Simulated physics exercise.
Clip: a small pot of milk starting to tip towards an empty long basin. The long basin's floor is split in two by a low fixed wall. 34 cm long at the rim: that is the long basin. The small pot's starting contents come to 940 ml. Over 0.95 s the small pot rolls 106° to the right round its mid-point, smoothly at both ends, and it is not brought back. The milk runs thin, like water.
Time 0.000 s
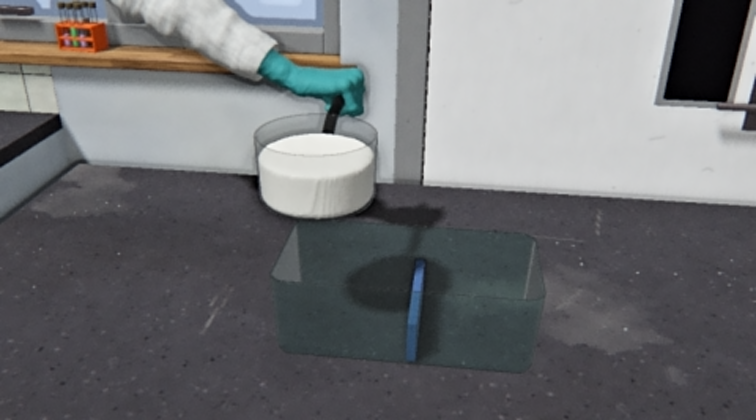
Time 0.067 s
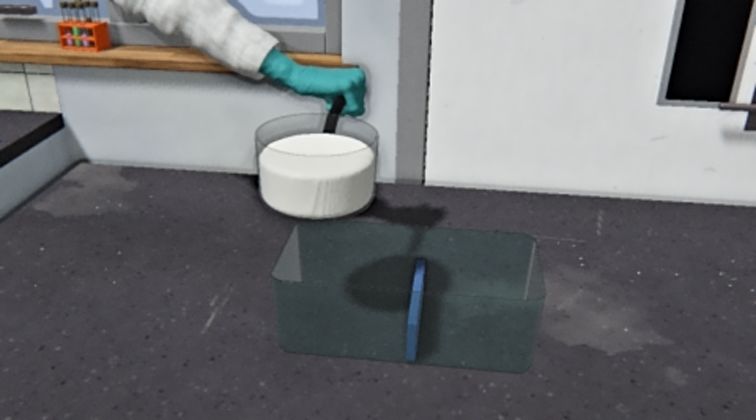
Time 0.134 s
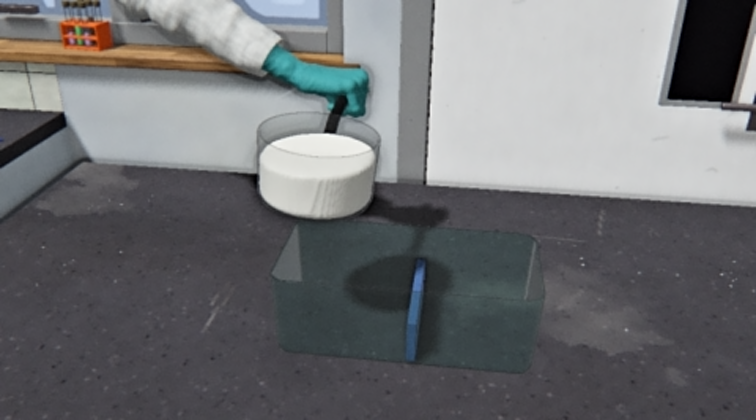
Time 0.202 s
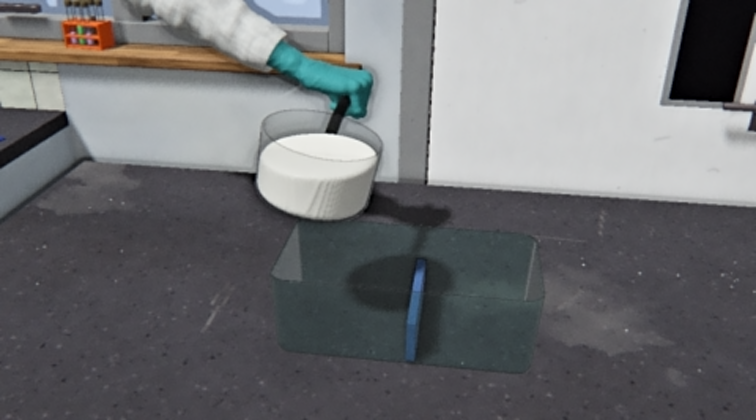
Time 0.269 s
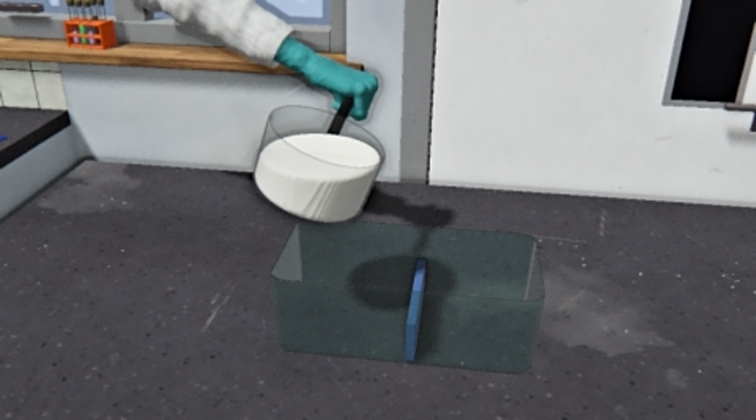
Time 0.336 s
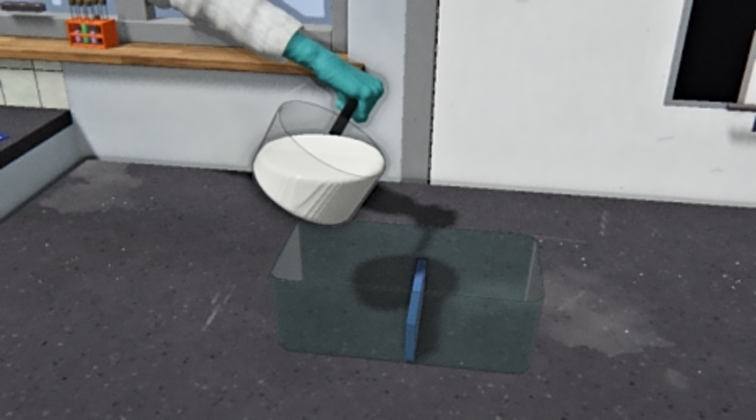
We see a gloved hand holding a small clear pot of white liquid above a long, empty basin with a blue divider; the pot stays nearly level at first, then tilts steadily to the right, the liquid shifting inside.
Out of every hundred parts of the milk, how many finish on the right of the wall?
About 41 in every hundred.
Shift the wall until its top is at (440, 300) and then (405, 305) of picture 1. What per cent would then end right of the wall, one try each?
The first try gives 5 percent and the second 60 percent.
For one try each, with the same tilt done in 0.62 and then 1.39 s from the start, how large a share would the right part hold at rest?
25 and 50 %.
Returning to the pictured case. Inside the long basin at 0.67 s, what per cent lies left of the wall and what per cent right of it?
Around 6 on the left side and 20 on the right side.
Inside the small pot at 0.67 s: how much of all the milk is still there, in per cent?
Remaining: Near 42 % of the total.
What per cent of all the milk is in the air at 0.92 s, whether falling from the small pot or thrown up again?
Near 7 in a hundred.
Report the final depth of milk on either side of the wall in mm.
Left part about 20 mm deep, right part about 16 mm deep.
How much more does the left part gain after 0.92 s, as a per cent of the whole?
14 %.
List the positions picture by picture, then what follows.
The first frame shows tilt 0°; pouring edge (376, 138); surface from (262, 149) to (374, 156); the long basin's rim runs from (284, 248) to (540, 267); the wall's top is at (417, 290).
The second frame shows tilt 1°; pouring edge (377, 140); surface from (263, 148) to (375, 157).
The third frame shows tilt 5°; pouring edge (379, 144); surface from (263, 148) to (376, 157).
The fourth frame shows tilt 11°; pouring edge (381, 150); surface from (264, 149) to (378, 158).
The fifth frame shows tilt 20°; pouring edge (383, 159); surface from (264, 149) to (381, 159).
The sixth frame shows tilt 29°; pouring edge (384, 170); surface from (261, 147) to (385, 161).
By 0.67 s the tilt is 85° and 43 per cent is still to pour, 6 is left of the wall and 19 right of it.
By 0.92 s the tilt is 106° and 9 per cent is still to pour, 44 is left of the wall and 40 right of it.
By 1.17 s the tilt is 106° and 1 per cent is still to pour, 57 is left of the wall and 41 right of it.
By 1.45 s the tilt is 106° and 0 per cent is still to pour, 58 is left of the wall and 41 right of it.
At rest 58 per cent lies left of the wall, 41 right of it and 1 outside.
